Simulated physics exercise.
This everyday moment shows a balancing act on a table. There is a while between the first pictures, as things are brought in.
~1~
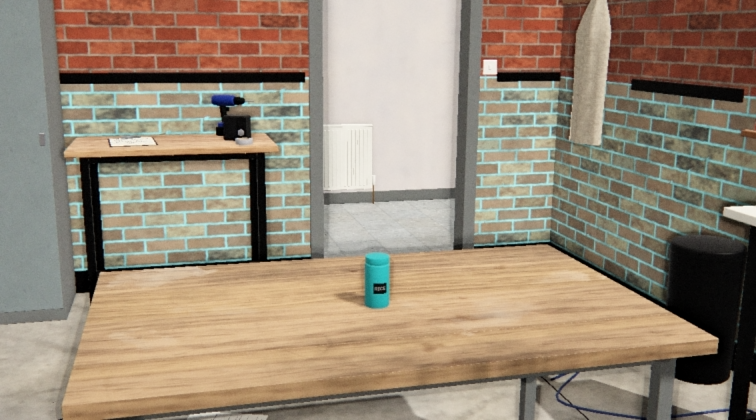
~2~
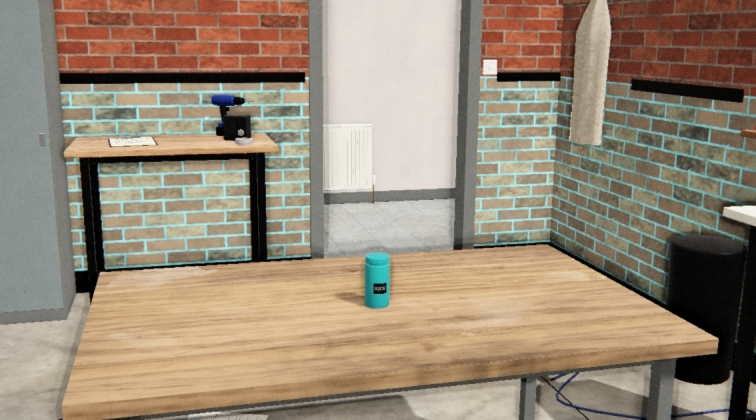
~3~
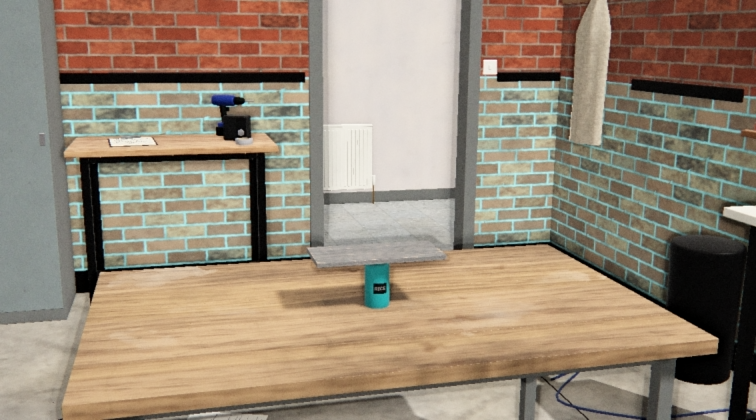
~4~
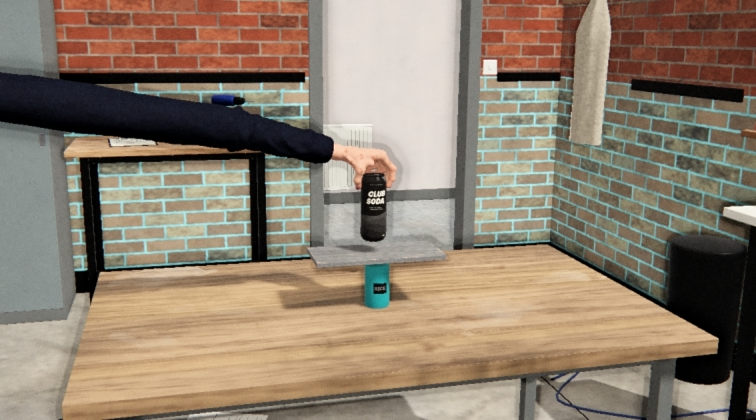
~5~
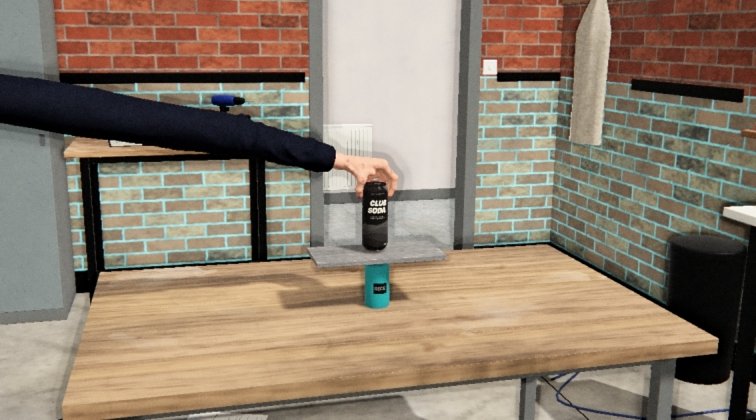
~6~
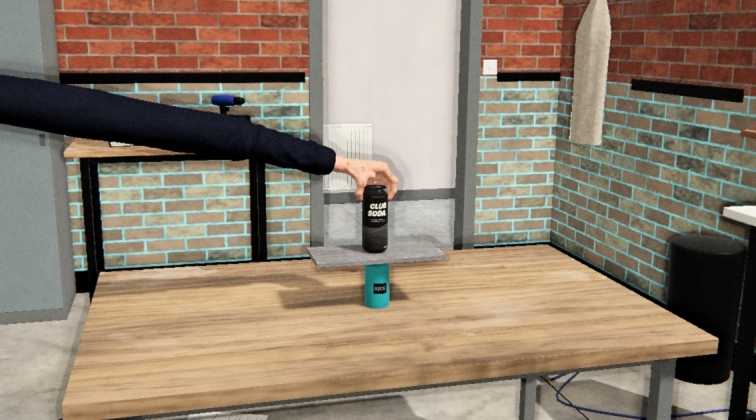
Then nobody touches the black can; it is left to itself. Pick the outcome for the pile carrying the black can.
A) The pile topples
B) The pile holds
B, the pile holds.
Then, 0.60 s after the last picture, nothing has stirred.
Then, 1.30 s after the last picture, black can resting near (375, 219).
At rest, all 3 in place. Seen from the same camera at the end, black can near (375, 219). The stack stays up.
